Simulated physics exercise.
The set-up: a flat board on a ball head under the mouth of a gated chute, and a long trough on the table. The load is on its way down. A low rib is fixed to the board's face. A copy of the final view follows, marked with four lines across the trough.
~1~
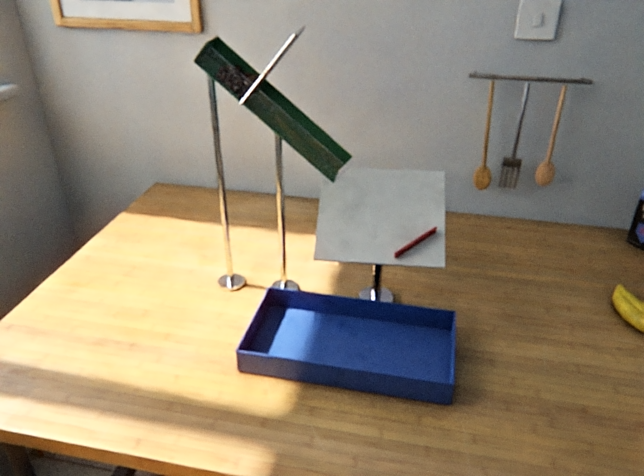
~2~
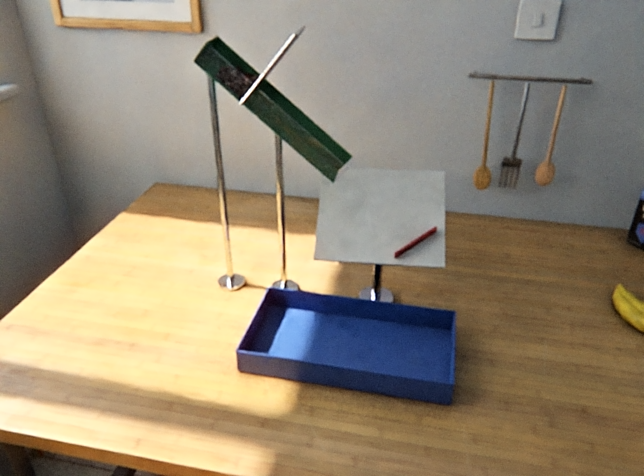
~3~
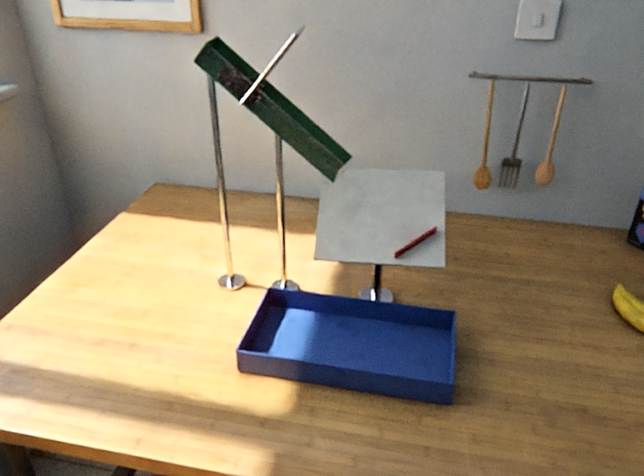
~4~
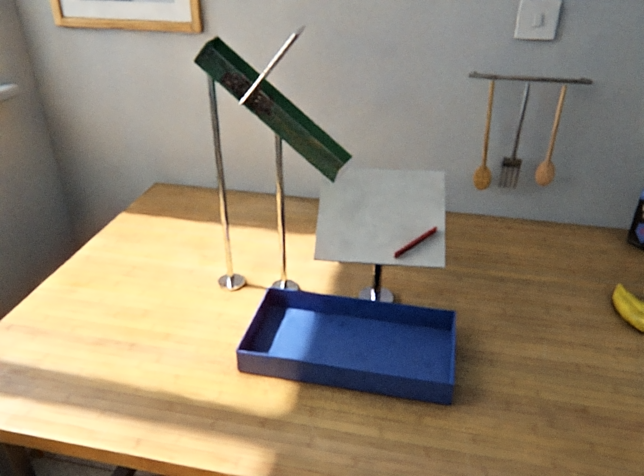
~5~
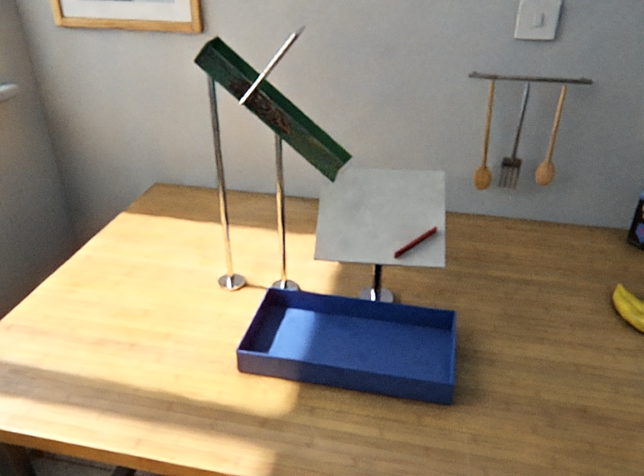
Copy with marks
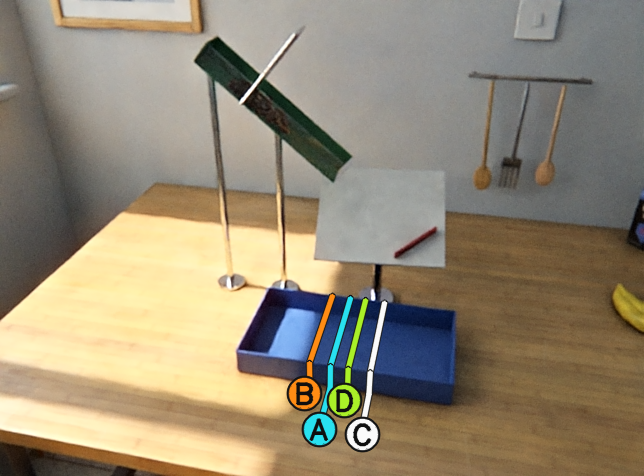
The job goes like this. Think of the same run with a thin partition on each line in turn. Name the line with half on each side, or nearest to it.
C is best.
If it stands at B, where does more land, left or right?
The right side.
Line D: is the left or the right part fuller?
Right.
On the marked copy, line A crosses the front rim at (330, 365); line B crosses the front rim at (309, 362); line C crosses the front rim at (370, 371); line D crosses the front rim at (348, 368).
With A, of what is caught, none at all on the left of the divider, the whole lot on the right.
With B, of what is caught, none at all on the left of the divider, the whole lot on the right.
With C, of what is caught, close to half on the left of the divider, close to half on the right.
With D, of what is caught, a small share on the left of the divider, all but a few on the right.
